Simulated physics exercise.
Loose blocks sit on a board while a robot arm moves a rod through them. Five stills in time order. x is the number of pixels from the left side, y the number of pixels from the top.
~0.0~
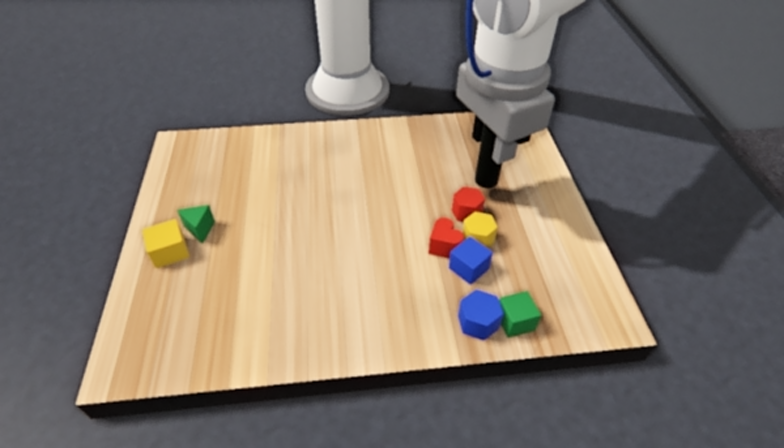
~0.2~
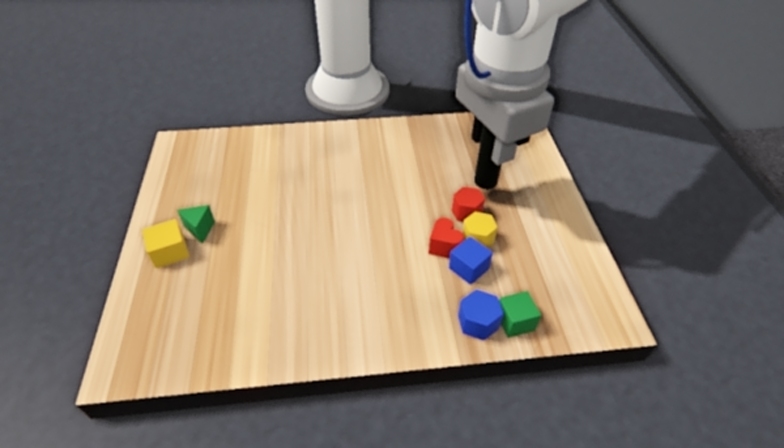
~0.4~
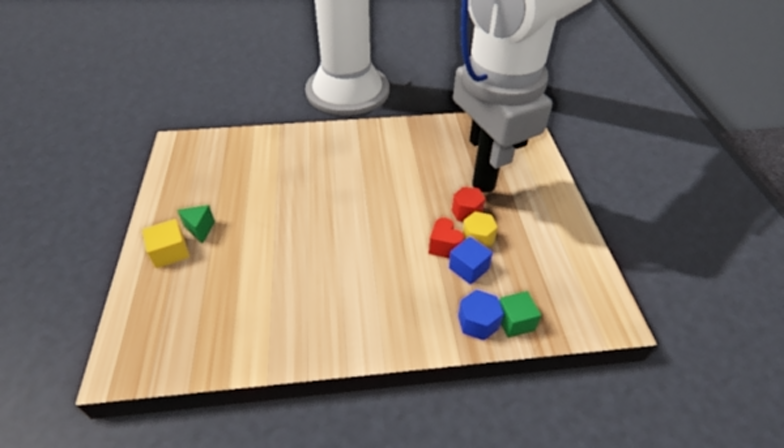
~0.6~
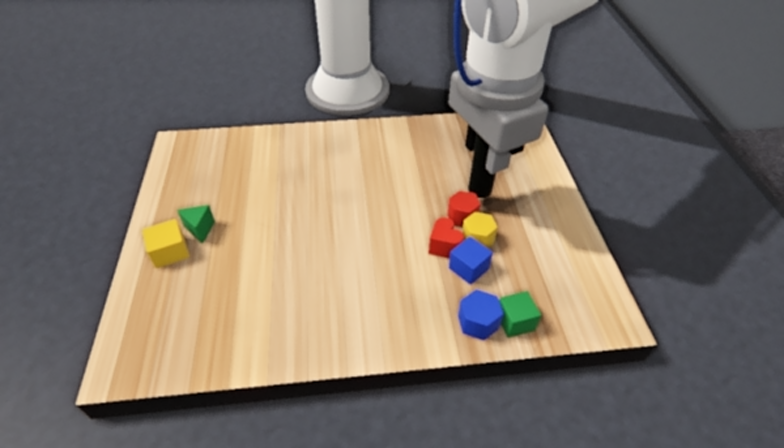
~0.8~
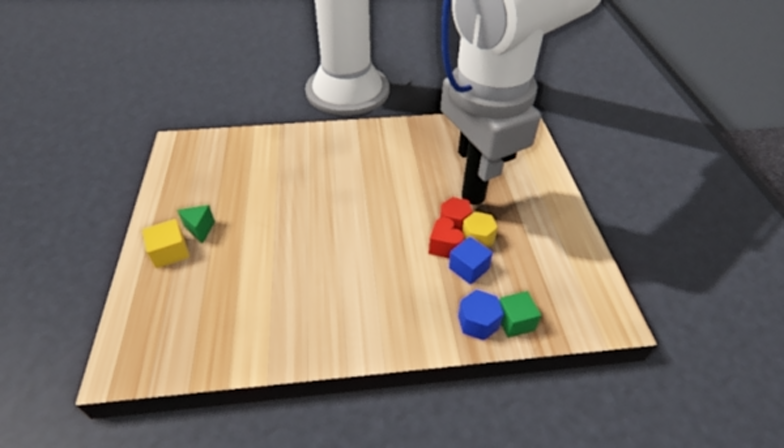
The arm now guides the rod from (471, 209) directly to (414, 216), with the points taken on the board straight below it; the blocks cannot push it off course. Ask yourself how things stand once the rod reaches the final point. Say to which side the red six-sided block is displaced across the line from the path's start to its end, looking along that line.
It is pushed towards the left-hand side.
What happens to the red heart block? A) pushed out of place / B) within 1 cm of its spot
Choice A: Pushed out of place.
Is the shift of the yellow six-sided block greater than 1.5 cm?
I'd say no.
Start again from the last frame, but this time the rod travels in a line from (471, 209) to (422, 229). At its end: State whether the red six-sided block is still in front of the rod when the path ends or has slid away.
By then it is in front of the rod.
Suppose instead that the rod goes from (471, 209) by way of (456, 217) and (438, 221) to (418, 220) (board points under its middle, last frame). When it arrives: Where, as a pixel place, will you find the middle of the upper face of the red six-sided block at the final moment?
It should be at (413, 224) by then.
On the path given first. Halfway along, rod at (444, 200); red heart block at (441, 238), turned 35° anticlockwise; red six-sided block at (437, 215).
At the end, rod at (414, 204); red heart block at (441, 240), turned 50° anticlockwise; red six-sided block at (428, 218), turned 30° anticlockwise; yellow six-sided block still.
